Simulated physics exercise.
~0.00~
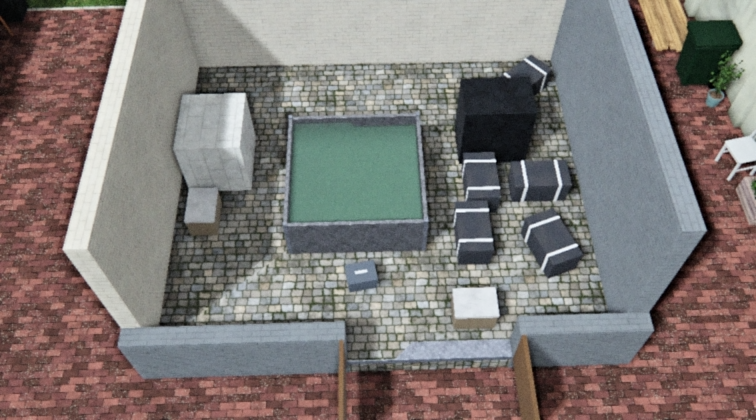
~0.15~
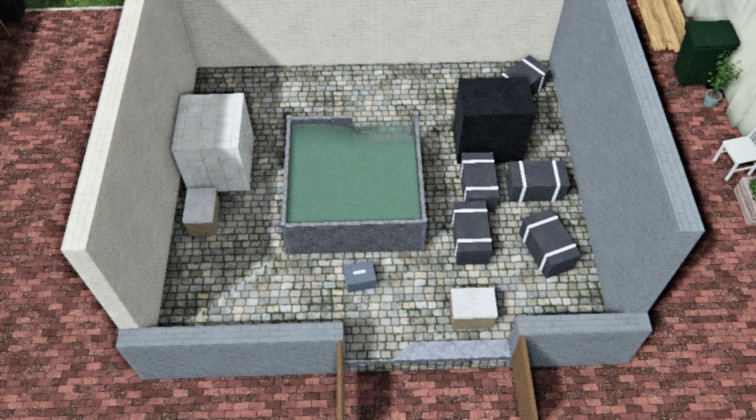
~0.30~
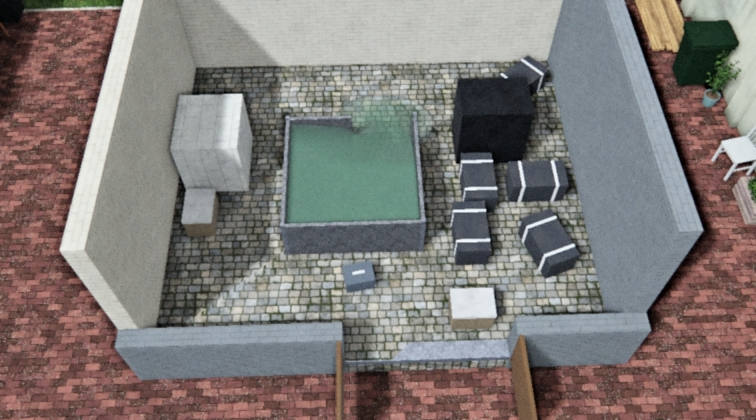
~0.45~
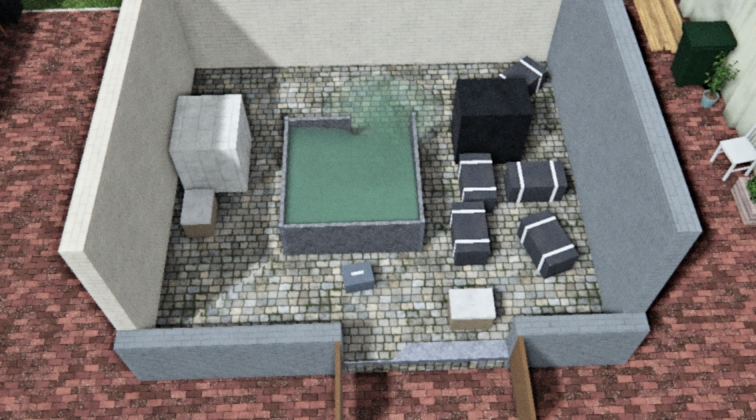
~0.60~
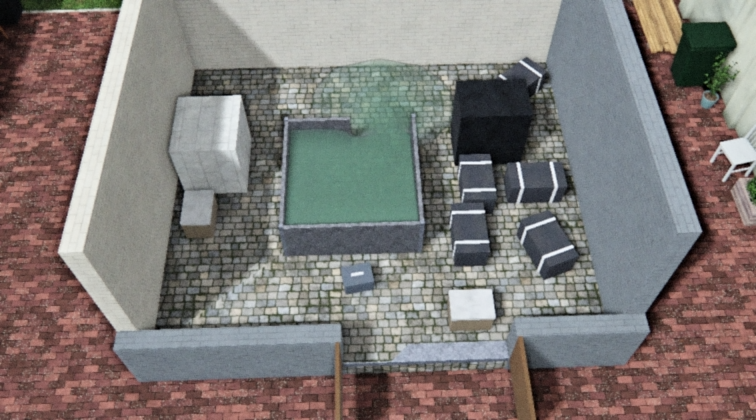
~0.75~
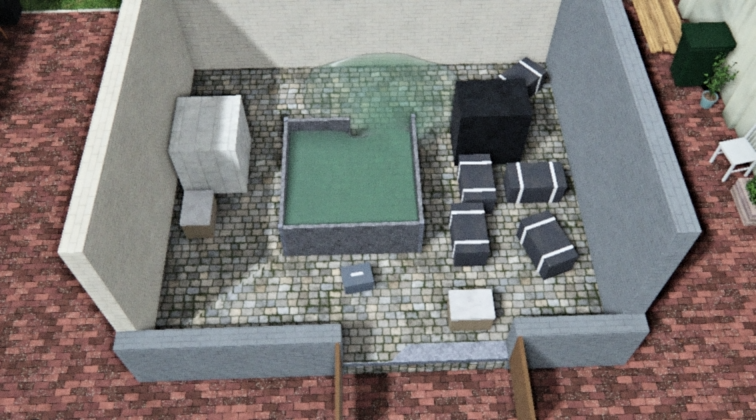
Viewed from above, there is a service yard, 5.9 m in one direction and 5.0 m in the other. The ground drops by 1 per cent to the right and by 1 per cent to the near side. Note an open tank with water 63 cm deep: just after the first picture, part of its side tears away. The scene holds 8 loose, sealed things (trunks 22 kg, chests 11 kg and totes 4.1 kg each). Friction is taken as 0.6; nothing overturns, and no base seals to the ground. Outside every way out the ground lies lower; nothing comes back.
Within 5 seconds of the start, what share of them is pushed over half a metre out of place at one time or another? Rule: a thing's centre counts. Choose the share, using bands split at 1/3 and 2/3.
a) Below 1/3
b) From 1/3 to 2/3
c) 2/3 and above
From 1/3 to 2/3.
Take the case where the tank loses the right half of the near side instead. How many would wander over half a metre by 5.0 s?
Then it comes to 2.
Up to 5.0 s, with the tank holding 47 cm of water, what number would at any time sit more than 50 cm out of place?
Then the count would be 2.
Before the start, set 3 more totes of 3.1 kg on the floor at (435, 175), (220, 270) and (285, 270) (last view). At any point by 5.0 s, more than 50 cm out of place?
One after another they come out inside the limit, inside the limit, inside the limit.
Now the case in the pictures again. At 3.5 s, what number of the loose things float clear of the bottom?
By my count, 1.
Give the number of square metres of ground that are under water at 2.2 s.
Roughly 12 m2 of it is wet.
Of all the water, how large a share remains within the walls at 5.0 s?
100 % or so.
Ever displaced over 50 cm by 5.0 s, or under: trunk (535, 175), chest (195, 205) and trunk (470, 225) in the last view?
Result, in order: Overshooting / undershooting / undershooting.
After 1.1 s 0 of 8 are over 50 cm from their spots; 0 afloat.
After 2.2 s 0 of 8 are over 50 cm from their spots; 0 afloat.
After 3.5 s 1 of 8 are over 50 cm from their spots; 1 afloat.
After 5.0 s 3 of 8 are over 50 cm from their spots, and 3 have been at some point; 3 afloat.
